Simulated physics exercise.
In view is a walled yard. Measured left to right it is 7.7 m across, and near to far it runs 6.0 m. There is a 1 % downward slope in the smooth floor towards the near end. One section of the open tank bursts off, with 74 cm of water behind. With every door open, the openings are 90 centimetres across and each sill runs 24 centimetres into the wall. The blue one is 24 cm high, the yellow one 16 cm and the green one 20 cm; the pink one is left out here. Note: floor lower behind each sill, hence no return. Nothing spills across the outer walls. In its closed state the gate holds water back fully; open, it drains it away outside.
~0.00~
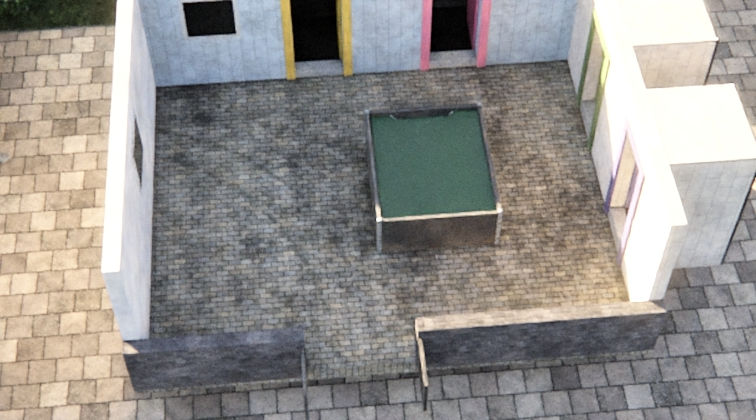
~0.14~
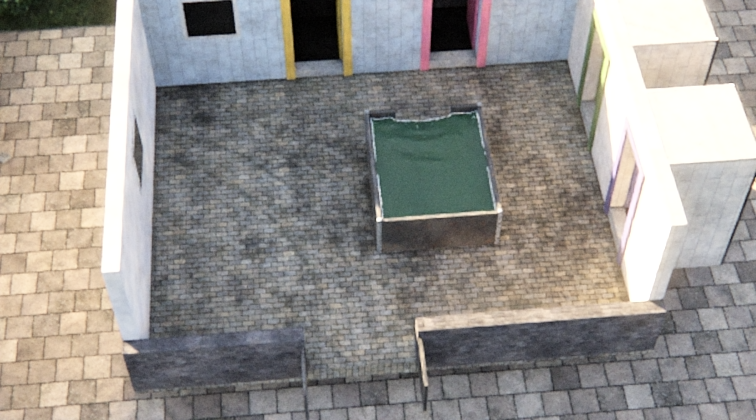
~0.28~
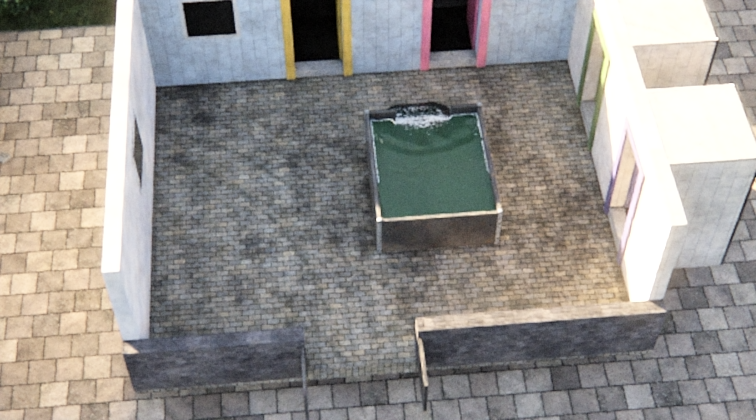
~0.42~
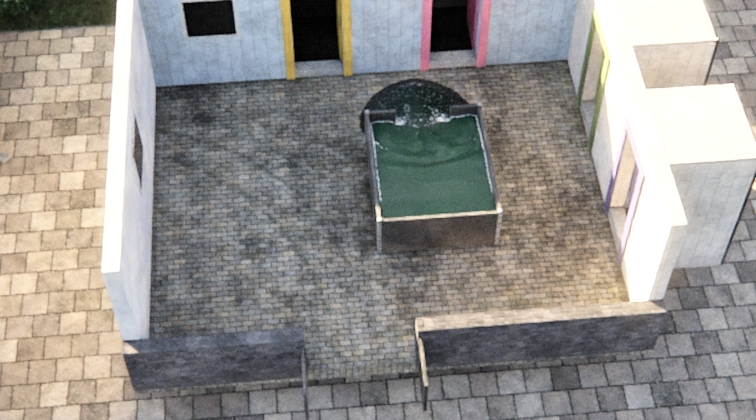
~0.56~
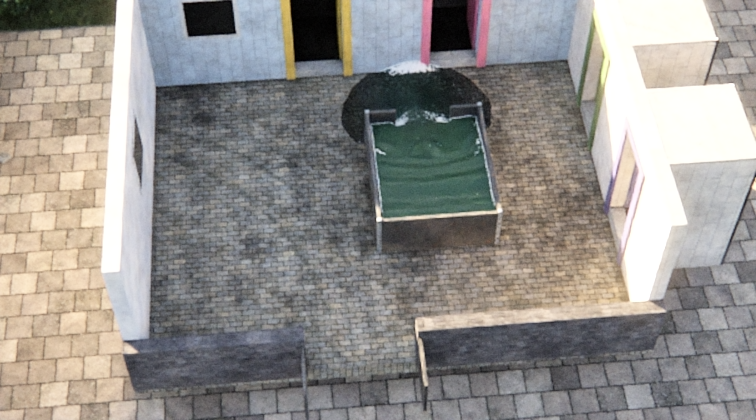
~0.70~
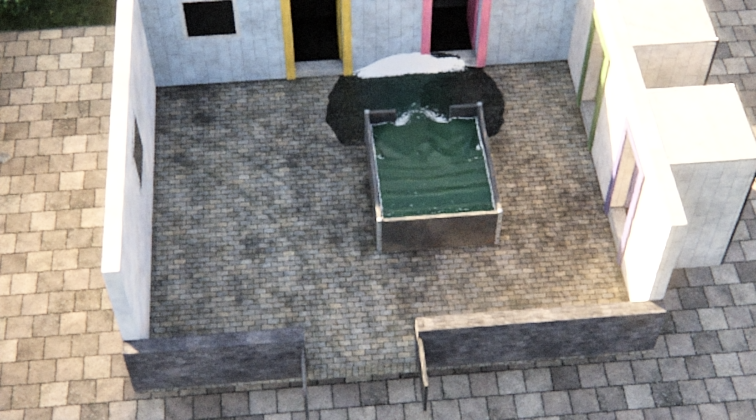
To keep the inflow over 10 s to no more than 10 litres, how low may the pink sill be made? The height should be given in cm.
No lower than about 33 cm.
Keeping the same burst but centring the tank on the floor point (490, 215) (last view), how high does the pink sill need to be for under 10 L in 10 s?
At least roughly 33 cm high.
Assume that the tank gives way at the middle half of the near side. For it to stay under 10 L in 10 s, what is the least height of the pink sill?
Near 7.5 cm.
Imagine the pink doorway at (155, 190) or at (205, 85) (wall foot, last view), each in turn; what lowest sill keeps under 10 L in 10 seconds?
Roughly 9.0 cm, then roughly 8.5 cm.
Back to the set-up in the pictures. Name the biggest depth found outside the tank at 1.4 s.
44 cm.
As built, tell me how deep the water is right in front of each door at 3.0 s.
In cm: Pink 24, blue 1, yellow 14, green 14.
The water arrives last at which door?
I'd say the blue door.
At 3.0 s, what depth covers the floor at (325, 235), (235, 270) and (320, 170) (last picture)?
Around 0 cm, 0 cm and 0 cm.
After 1.4 s water covers 15 % of the floor, deepest (44 cm) near (419, 137); 33 cm at the pink door, 26 litres in over its 19 cm sill.
After 3.0 s water covers 40 % of the floor, deepest (30 cm) near (552, 62); 24 cm at the pink door, 110 litres in over its 19 cm sill.
After 10.0 s water covers 95 % of the floor, deepest (12 cm) near (379, 331); 7 cm at the pink door, 123 litres in over its 19 cm sill.
At the pink door as built, the water arrived by 0.7 s and peaked near 34 cm at 1.8 s.
Run again over the same 10 s with other heights there, 23 litres in over 29.5 cm, 0 litres over 40 cm. The limit of 10 litres is kept from about 33 cm up.
